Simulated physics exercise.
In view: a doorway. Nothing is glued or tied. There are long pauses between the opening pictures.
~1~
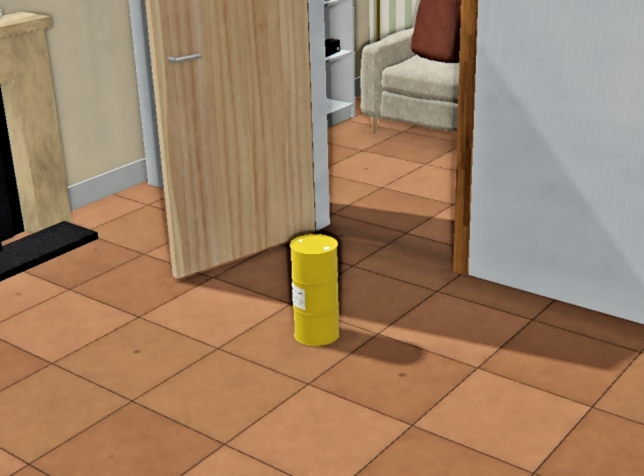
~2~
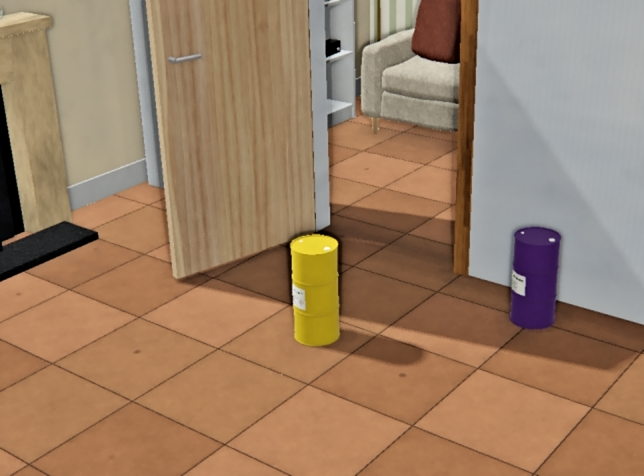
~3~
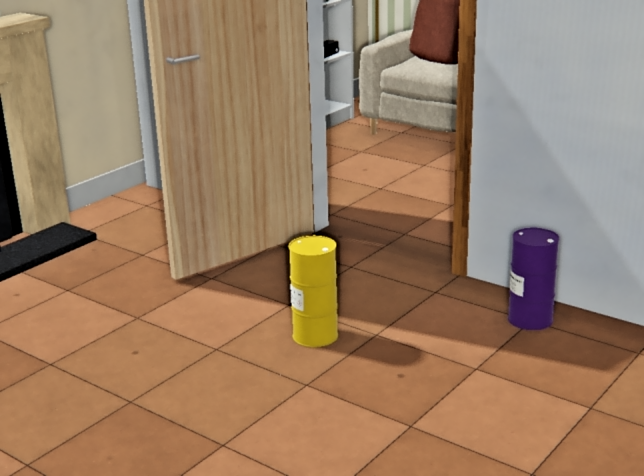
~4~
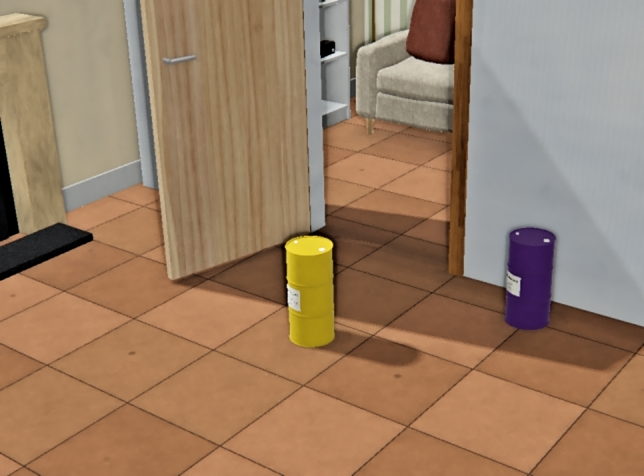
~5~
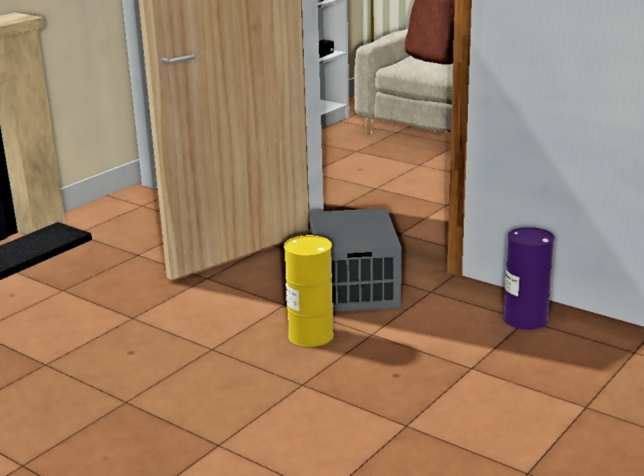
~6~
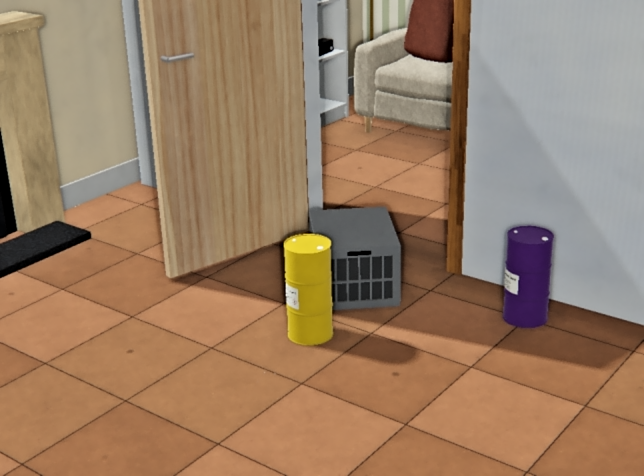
Wooden door standing open and still as a purple canister, then a grey chest, appear near a yellow canister on tiles.
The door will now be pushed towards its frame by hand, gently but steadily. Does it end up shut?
Outcome: The door is blocked.
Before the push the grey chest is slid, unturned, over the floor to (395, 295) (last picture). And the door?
Then it stops short.
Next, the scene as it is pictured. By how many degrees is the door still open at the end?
Some 25° open.
Then, 0.80 s after the last picture, open by 75°.
Then, 1.30 s after the last picture, open by 43°; grey chest slid a little near (371, 255).
Then, 1.60 s after the last picture, open by 32°; grey chest slid a little near (398, 250).
At rest, open by 25°; moved from the start, grey chest; the other 2 in place. Seen from the same camera at the end, grey chest near (411, 246).
